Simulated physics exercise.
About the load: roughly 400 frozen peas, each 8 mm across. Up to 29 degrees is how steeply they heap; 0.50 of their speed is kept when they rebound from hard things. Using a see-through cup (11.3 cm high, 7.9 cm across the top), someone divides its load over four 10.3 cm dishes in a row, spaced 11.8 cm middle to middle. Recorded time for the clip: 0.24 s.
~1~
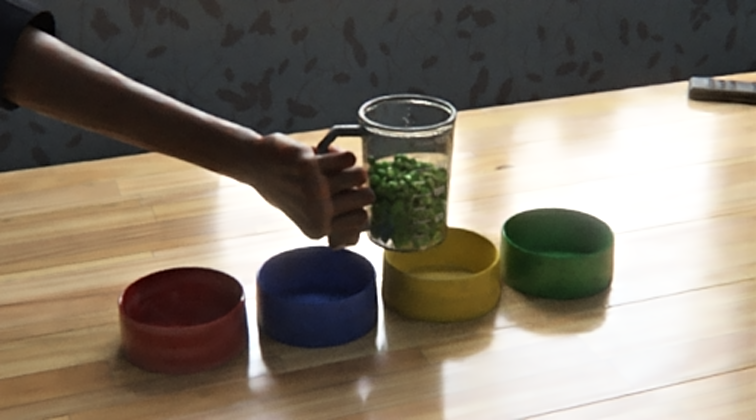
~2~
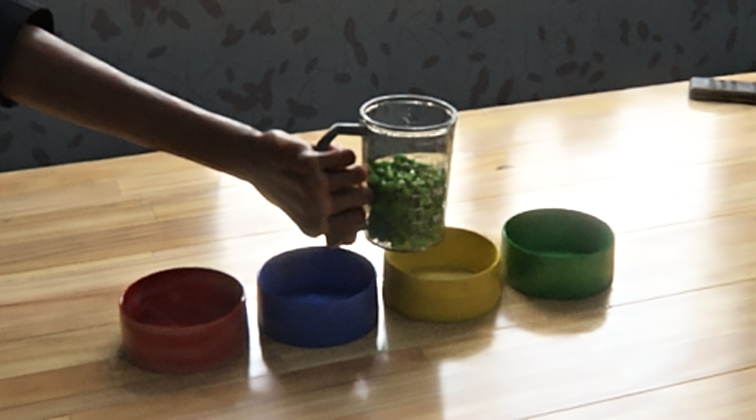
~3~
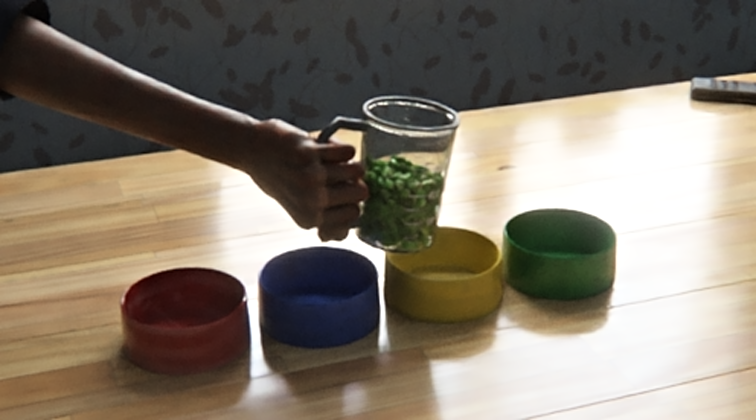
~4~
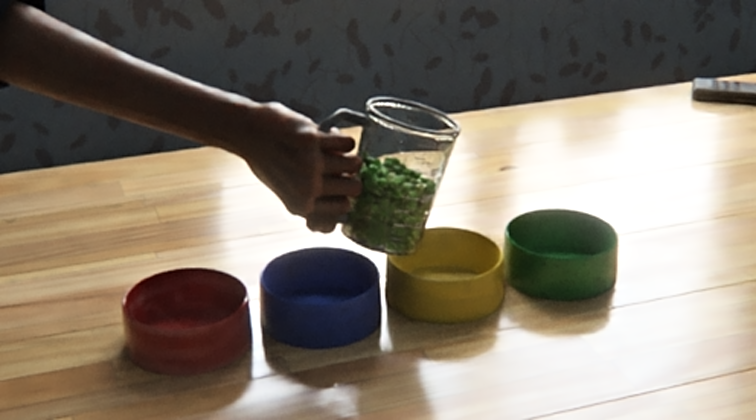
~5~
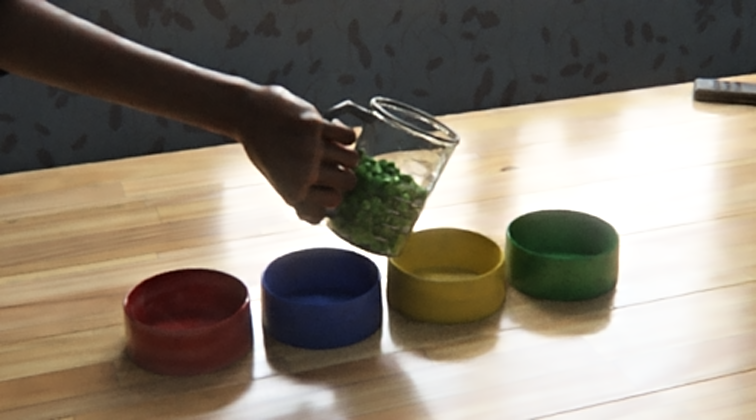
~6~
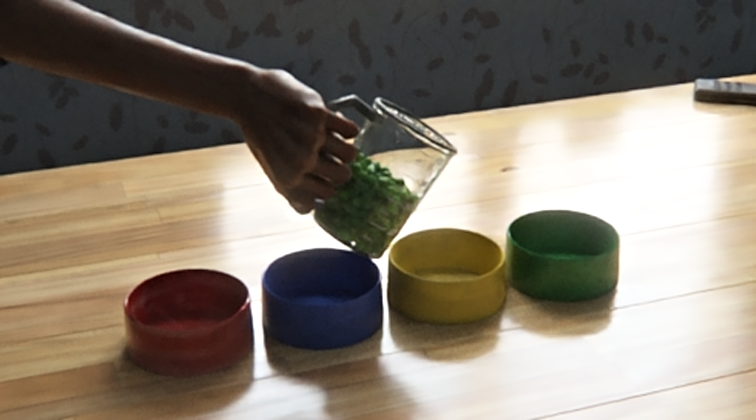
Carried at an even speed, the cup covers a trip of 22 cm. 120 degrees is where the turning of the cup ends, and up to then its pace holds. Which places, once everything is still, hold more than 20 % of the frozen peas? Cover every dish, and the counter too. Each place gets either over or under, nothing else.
In the end red: Probably a fifth or fewer of the pieces land there, blue: Probably more than a fifth of the pieces land there, green: Probably a fifth or fewer of the pieces land there, yellow: Probably a fifth or fewer of the pieces land there, counter: Probably a fifth or fewer of the pieces land there.
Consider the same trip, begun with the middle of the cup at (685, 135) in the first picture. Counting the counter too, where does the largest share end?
Largest amount ends at counter.
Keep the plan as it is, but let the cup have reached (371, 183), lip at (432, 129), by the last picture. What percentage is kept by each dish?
It'd finish with red at 50, blue at 10, green at 0 and yellow at 0.
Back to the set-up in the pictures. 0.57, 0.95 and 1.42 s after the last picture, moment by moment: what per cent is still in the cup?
Roughly 60, then 0, then 0.
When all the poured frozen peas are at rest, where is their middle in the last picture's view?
At about (327, 294).
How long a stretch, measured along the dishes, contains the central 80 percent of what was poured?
That stretch measures near 7 centimetres.
Then, 0.57 s after the last picture, tilt 120 degrees; cup holds 60 %, blue 35 %.
Then, 0.95 s after the last picture, tilt 120 degrees; cup holds 0 %, blue 95 %.
Then, 1.42 s after the last picture, tilt 120 degrees; cup holds 0 %, blue 95 %.
In the end, red 0 %, blue 95 %, green 0 %, yellow 0 %, counter 5 %.
